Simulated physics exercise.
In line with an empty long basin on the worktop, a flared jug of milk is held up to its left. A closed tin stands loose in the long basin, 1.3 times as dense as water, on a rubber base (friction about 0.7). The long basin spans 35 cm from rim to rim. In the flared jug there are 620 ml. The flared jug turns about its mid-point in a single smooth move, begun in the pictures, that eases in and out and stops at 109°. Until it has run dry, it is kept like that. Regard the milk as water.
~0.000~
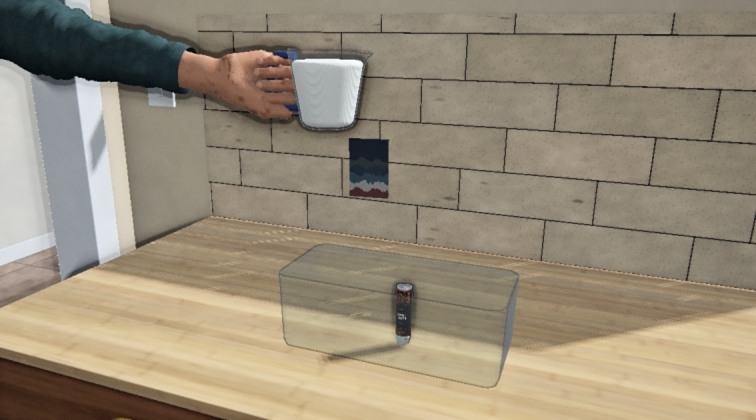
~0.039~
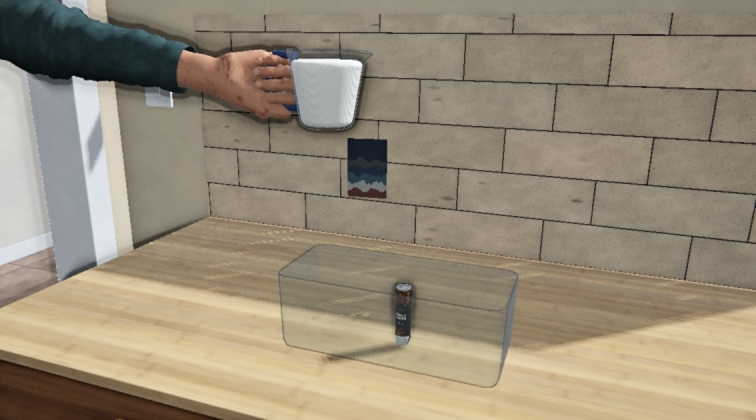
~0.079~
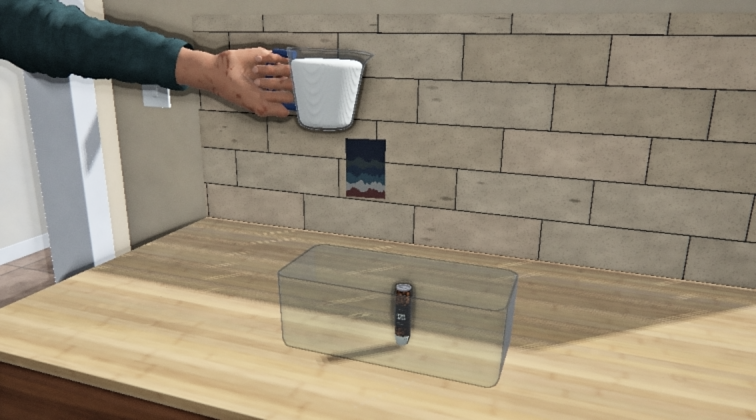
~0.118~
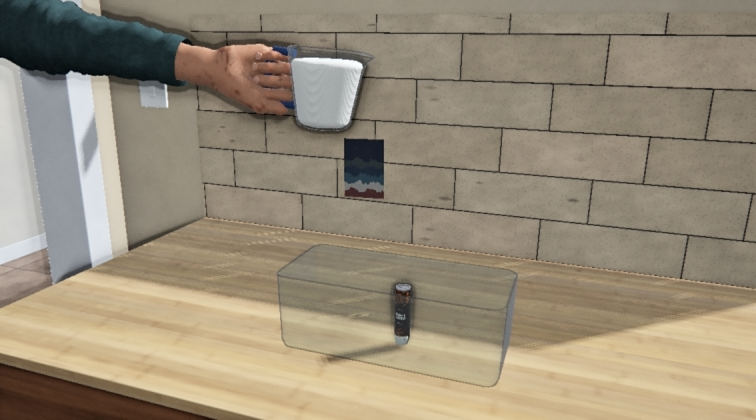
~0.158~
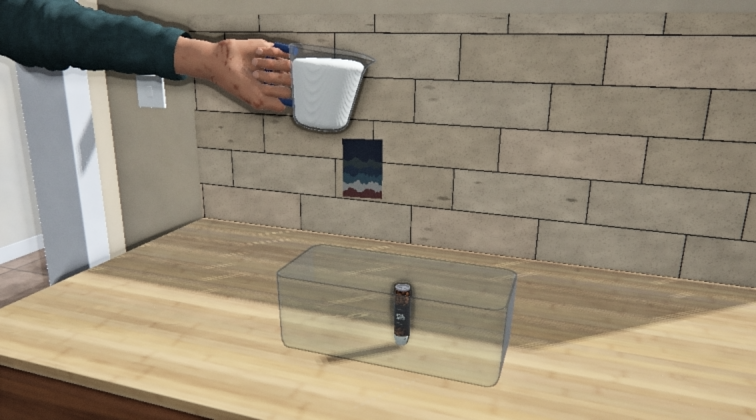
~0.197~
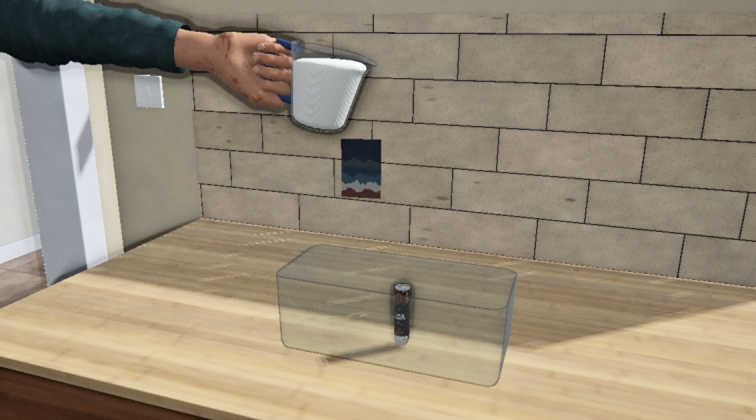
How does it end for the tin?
Looks like it will stay erect.
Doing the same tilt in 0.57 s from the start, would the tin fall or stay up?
Then the tin tumbles.
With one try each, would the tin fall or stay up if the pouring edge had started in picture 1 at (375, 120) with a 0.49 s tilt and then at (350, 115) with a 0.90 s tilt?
The tin overturns the first time and overturns the second time.
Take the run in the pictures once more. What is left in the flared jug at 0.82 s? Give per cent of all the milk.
Close to 10 in a hundred.
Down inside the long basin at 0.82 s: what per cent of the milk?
I'd say roughly 54 in a hundred of it.
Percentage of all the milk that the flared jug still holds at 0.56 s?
Close to 66 percent of the liquid remains at that time.
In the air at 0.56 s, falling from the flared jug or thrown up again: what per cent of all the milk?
It comes to roughly 32 per cent.
After 0.56 s the tilt is 75° and 66 per cent is still to pour; the tin stands where it began.
After 0.82 s the tilt is 107° and 10 per cent is still to pour; the tin stands where it began.
After 1.10 s the tilt is 109° and 0 per cent is still to pour; the tin stands where it began.
After 1.40 s the tilt is 109° and 0 per cent is still to pour; the tin stands where it began.
In the end the tin stands where it began.
